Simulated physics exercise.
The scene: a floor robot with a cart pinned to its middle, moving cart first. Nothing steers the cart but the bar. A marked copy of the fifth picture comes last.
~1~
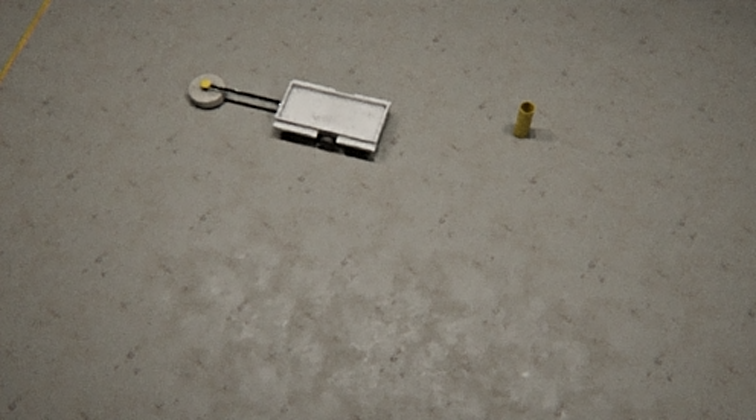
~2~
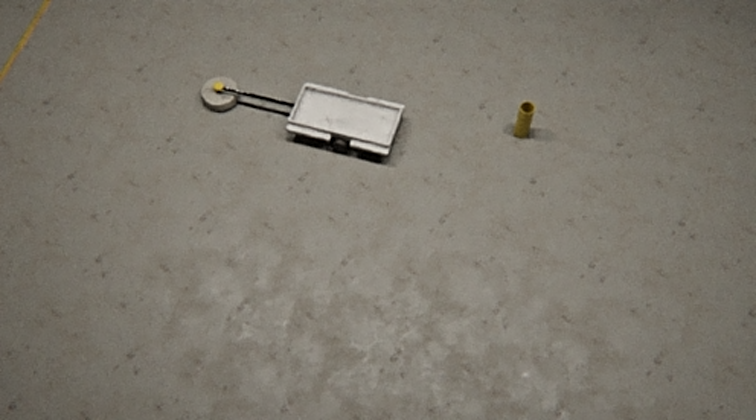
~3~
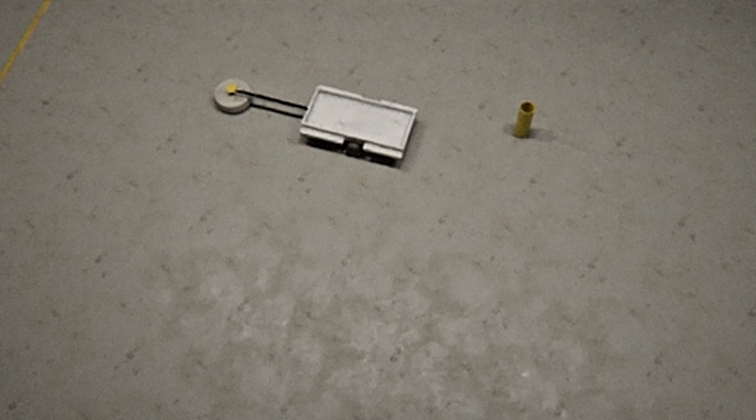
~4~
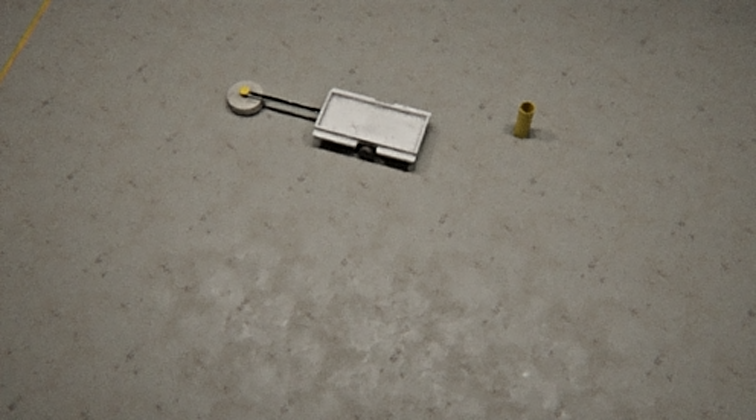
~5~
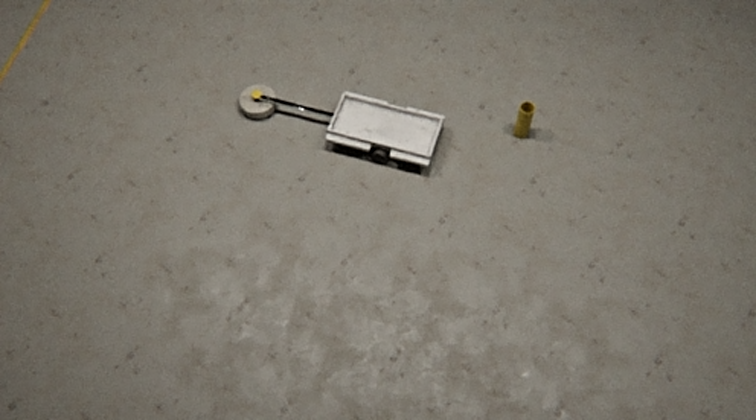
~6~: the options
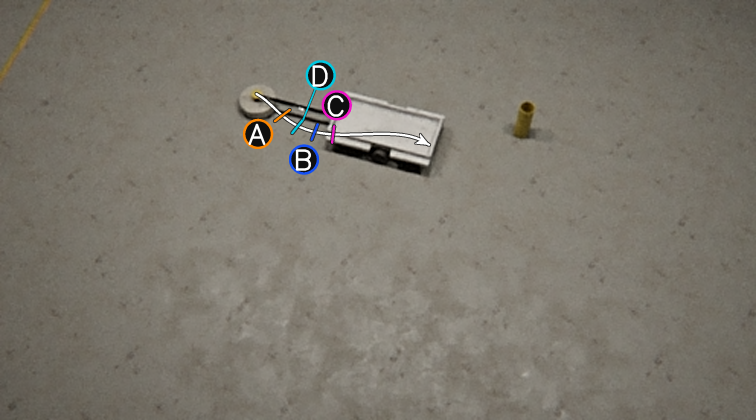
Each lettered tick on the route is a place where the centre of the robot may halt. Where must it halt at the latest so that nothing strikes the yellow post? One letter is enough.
B is the last safe stop.
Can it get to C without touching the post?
No.
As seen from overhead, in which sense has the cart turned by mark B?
For that mark, anticlockwise.
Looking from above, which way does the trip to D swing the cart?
Anticlockwise.
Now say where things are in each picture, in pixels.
The first picture shows robot (207, 89); white cart (333, 114); yellow post (521, 133).
The second picture shows robot (220, 92); white cart (346, 117); yellow post (521, 133).
The third picture shows robot (233, 94); white cart (359, 120); yellow post (521, 133).
The fourth picture shows robot (246, 96); white cart (372, 124); yellow post (521, 133).
The fifth picture shows robot (258, 100); white cart (386, 127); yellow post (521, 133).
On the marked copy, A at (282, 115); B at (315, 132); C at (333, 134); D at (298, 126); the route from (256, 94) via (333, 134) to (429, 145).
Taking B. A third of the way, robot (276, 115), cart (409, 133).
Two thirds of the way, robot (295, 130), cart (432, 136).
When it is over, robot (315, 138), cart (454, 137); nothing has been touched.
As for the rest, A is safe but short; C is too far, the post has been hit; D is safe but short.
